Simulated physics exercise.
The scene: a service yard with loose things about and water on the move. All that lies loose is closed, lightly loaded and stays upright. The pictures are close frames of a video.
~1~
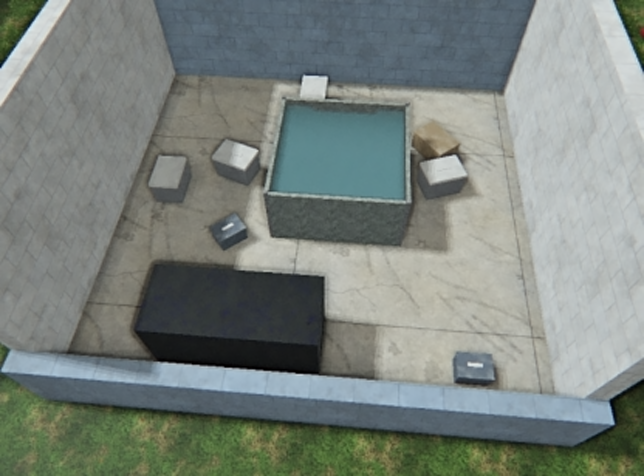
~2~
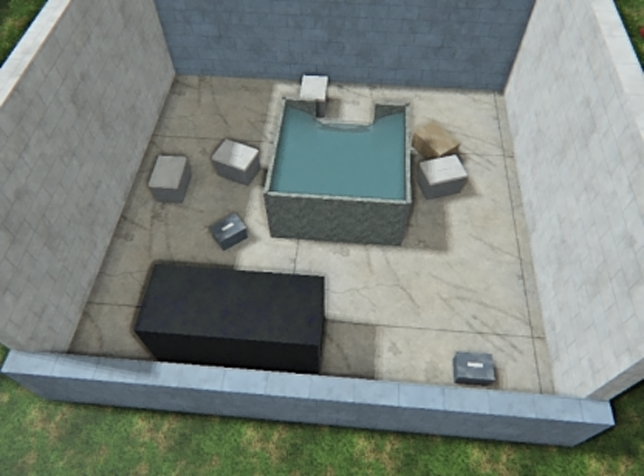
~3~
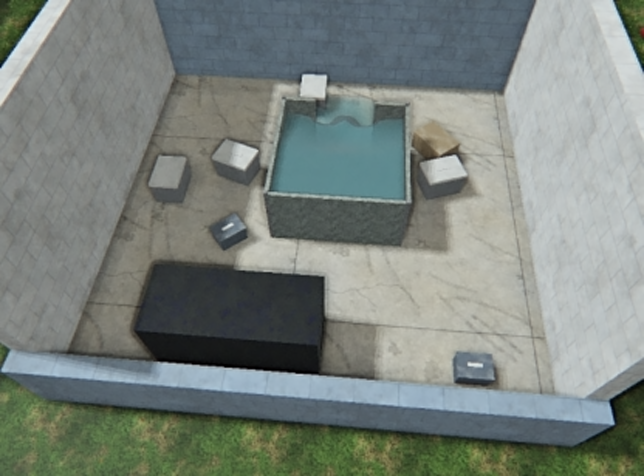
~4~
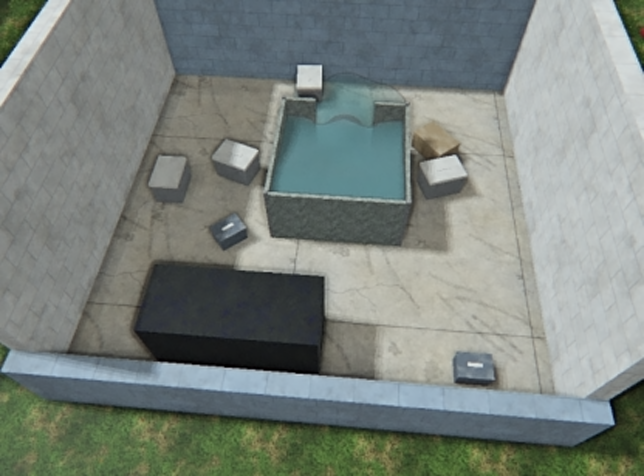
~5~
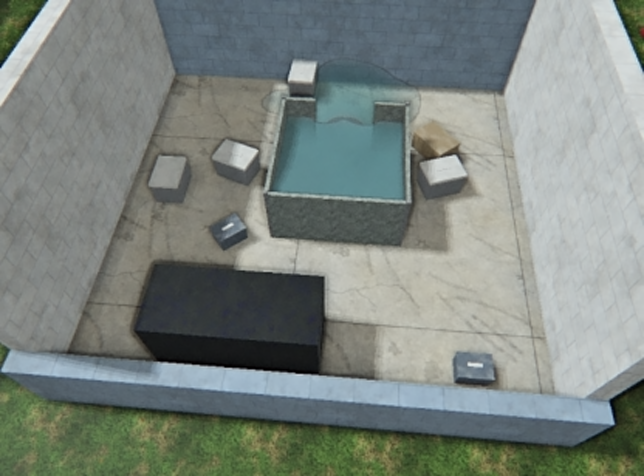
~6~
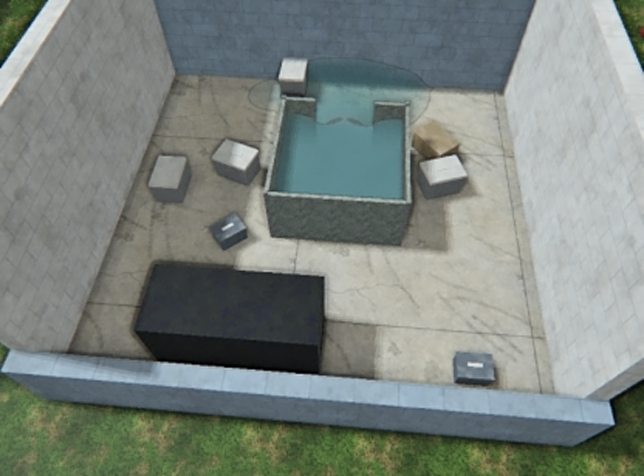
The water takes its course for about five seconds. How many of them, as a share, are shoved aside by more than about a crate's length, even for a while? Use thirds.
Share: At least two thirds.
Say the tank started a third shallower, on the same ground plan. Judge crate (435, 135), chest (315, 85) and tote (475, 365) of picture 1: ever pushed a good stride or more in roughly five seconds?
In that order: Not that far, swept aside, short of that.
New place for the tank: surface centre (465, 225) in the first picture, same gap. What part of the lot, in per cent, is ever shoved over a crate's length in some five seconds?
Near 70 in a hundred.
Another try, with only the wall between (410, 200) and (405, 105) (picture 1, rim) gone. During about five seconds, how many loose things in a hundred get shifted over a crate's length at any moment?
Close to 70 %.
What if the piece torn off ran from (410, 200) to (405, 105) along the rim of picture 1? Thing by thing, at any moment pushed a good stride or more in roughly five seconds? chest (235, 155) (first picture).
My call: Less than that.
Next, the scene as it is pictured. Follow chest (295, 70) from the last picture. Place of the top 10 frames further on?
Close to (162, 132).
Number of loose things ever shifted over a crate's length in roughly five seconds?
I count 5.
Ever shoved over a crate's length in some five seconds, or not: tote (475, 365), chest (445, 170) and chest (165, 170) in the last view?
One after the other: Pushed that far, pushed that far, yes.
A moment on, 1 of 7 are well off their spots; 0 afloat.
Next, 1 of 7 are well off their spots; 0 afloat.
Later, 2 of 7 are well off their spots; 1 afloat.
In the end, 5 of 7 are well off their spots, and 5 have been at some point; 5 afloat.
